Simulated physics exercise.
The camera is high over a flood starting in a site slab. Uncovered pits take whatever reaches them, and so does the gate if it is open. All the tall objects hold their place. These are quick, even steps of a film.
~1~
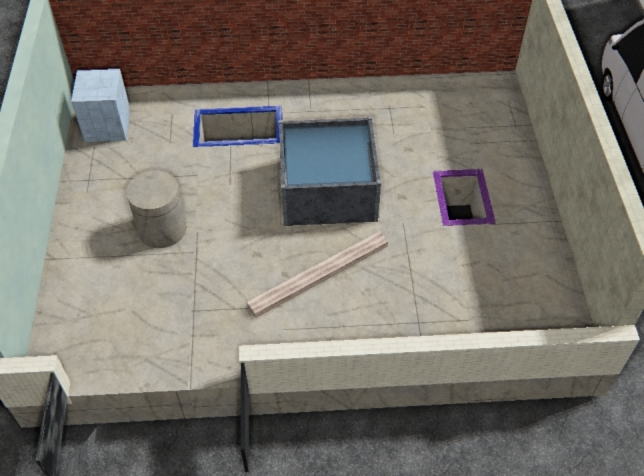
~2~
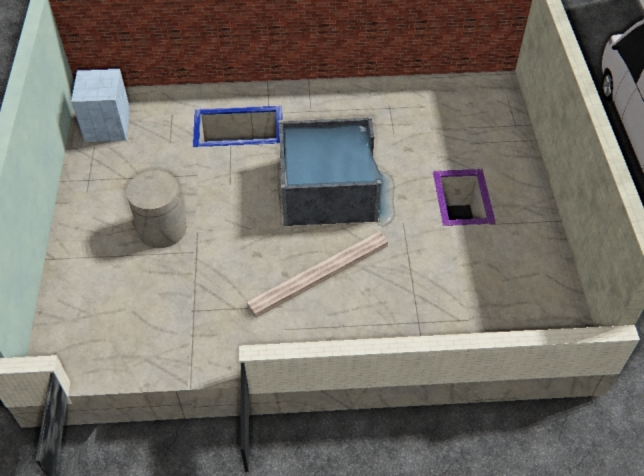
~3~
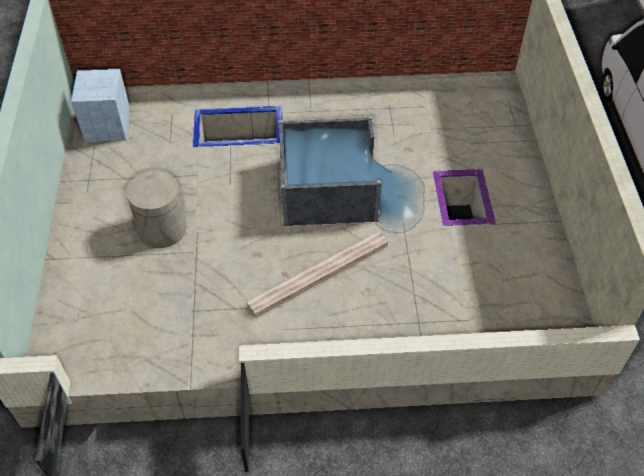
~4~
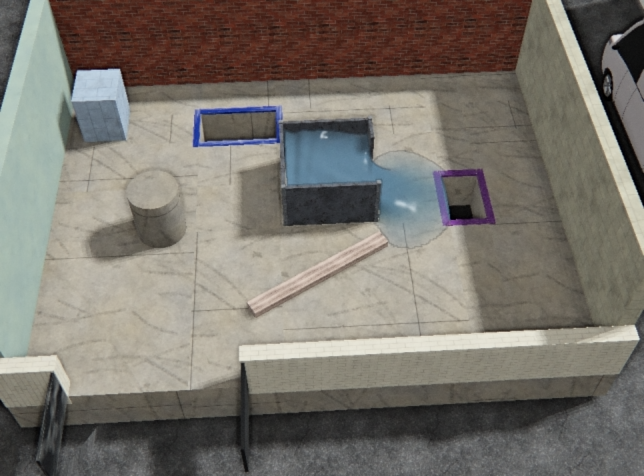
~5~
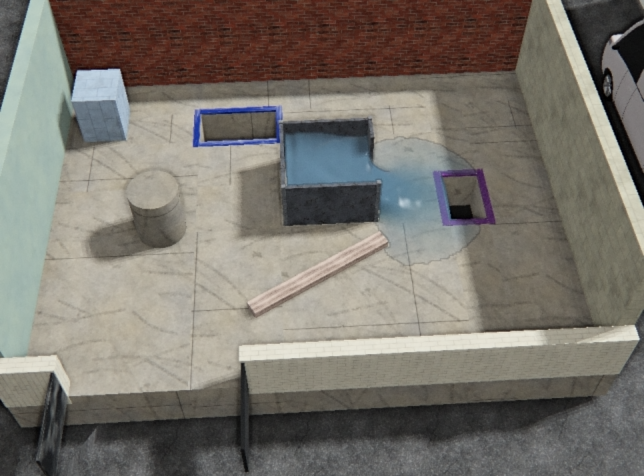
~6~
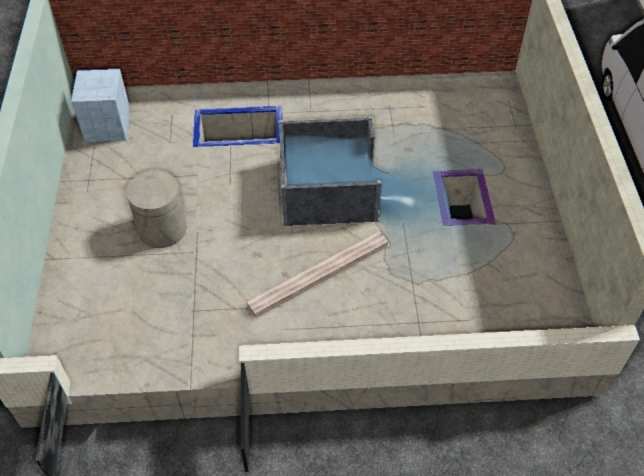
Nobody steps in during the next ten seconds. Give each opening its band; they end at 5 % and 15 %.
One by one: The gate takes under 5 %; the purple pit takes over 15 %; the blue pit takes under 5 %.
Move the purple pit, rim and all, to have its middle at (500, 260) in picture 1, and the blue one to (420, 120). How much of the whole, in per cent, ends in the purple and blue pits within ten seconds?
Per cent: Purple 30, blue 15.
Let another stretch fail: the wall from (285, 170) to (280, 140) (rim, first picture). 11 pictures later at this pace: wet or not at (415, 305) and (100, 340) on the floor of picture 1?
In turn: Not flooded, wet.
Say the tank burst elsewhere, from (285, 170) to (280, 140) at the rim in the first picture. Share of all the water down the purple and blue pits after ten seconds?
Parts in a hundred: Purple 0, blue 15.
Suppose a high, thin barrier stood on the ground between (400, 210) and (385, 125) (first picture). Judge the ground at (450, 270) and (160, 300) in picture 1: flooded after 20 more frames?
One after the other: Flooded, clear.
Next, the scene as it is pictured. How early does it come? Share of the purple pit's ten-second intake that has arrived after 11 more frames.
Close to 55 %.
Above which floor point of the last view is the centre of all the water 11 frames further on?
Near (420, 206).
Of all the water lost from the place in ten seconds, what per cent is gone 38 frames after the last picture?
About 80 per cent.
A moment on, water covers 20 % of the floor; the gate 0 %, the purple pit 21 %, the blue pit 0 %.
Next, water covers 25 % of the floor; the gate 0 %, the purple pit 31 %, the blue pit 0 %.
Then, water covers 25 % of the floor; the gate 0 %, the purple pit 40 %, the blue pit 0 %.
Later, water covers 50 % of the floor; the gate 0 %, the purple pit 48 %, the blue pit 0 %.
In the end, water covers 45 % of the floor; the gate 1 %, the purple pit 56 %, the blue pit 2 %.
